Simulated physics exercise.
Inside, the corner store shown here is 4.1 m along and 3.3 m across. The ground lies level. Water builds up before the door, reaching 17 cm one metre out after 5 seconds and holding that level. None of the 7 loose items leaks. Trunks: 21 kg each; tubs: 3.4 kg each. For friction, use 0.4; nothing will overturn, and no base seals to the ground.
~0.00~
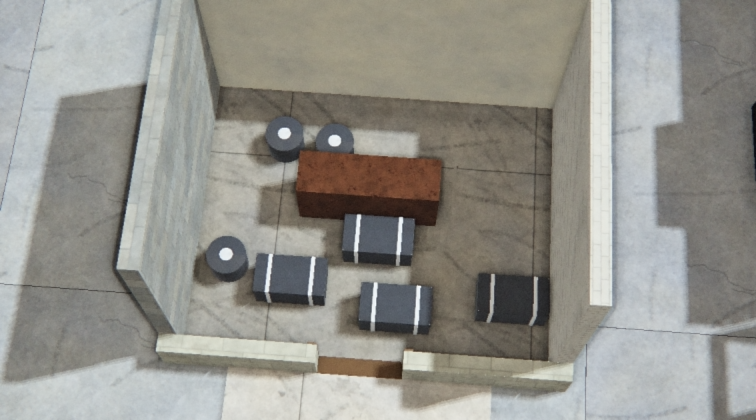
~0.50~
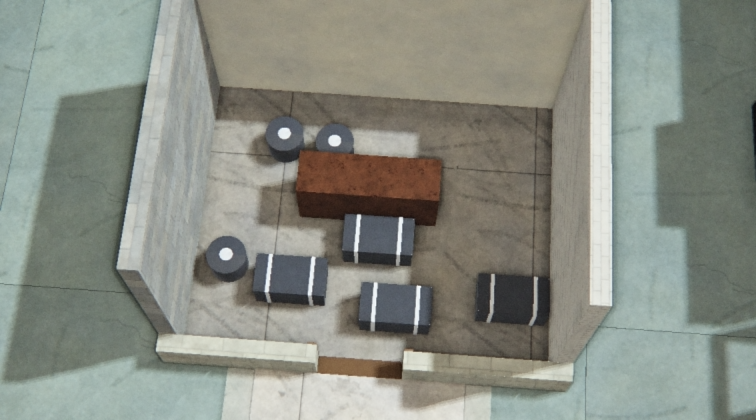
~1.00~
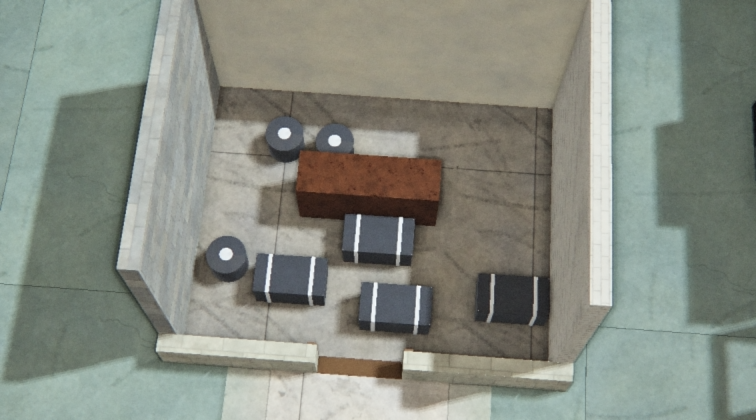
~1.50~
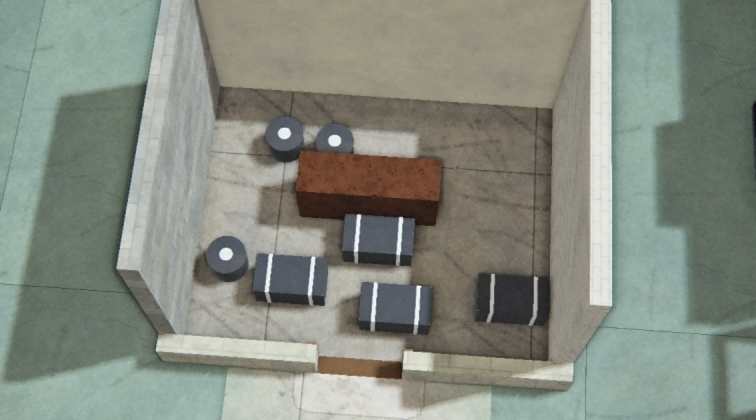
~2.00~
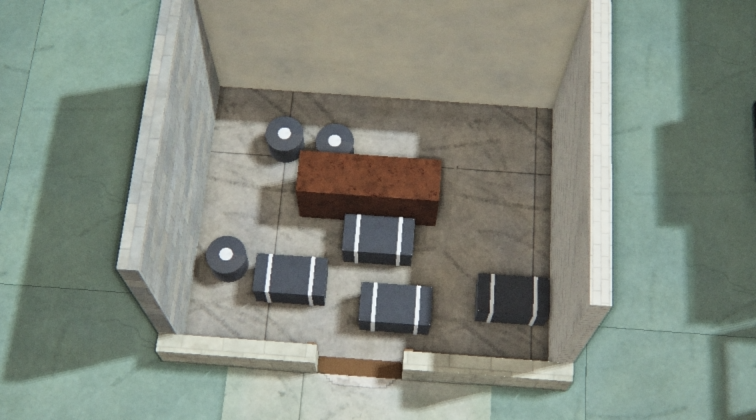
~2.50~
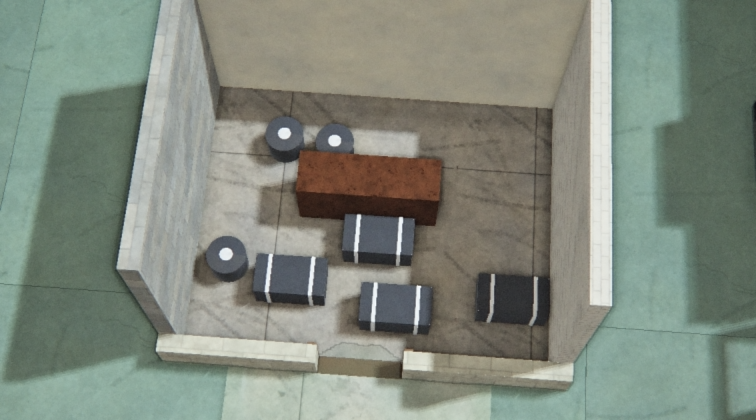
A reddish-brown rectangular block sits in the middle of a small roofless room with pale walls, seen from high above through its open top. Around it on the brownish floor are four dark trunks with pale bands, in front and to the right, and three dark round containers with white centres, behind and left. Nothing inside shifts and the view stays fixed, while the paving outside turns from grey to green and the brown doorway strip at the front turns greyish.
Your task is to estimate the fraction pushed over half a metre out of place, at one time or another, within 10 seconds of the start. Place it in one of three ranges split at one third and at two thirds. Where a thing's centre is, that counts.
Range: The middle, one to two thirds.
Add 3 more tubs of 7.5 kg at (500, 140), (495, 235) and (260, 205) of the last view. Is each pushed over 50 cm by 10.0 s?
Note: Item 1 below threshold; item 2 above threshold; item 3 above threshold.
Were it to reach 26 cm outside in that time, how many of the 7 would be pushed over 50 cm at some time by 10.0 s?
With that change, 5 of them.
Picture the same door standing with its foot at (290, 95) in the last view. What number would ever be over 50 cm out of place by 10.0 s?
4.
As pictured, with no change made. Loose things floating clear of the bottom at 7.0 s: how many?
I get 1.
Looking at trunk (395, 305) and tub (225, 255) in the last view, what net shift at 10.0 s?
The first is 200 cm from its start, the second 60 cm.
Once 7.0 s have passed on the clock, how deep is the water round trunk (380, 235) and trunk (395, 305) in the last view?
First about 6 cm, second about 5 cm.
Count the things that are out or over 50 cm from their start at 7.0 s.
I make it 2 by then.
After 3.5 s 0 of 7 are over 50 cm from their spots; 0 afloat.
After 4.5 s 0 of 7 are over 50 cm from their spots; 0 afloat.
After 7.0 s 2 of 7 are over 50 cm from their spots; 1 afloat.
After 10.0 s 4 of 7 are over 50 cm from their spots, and 4 have been at some point; 5 afloat.
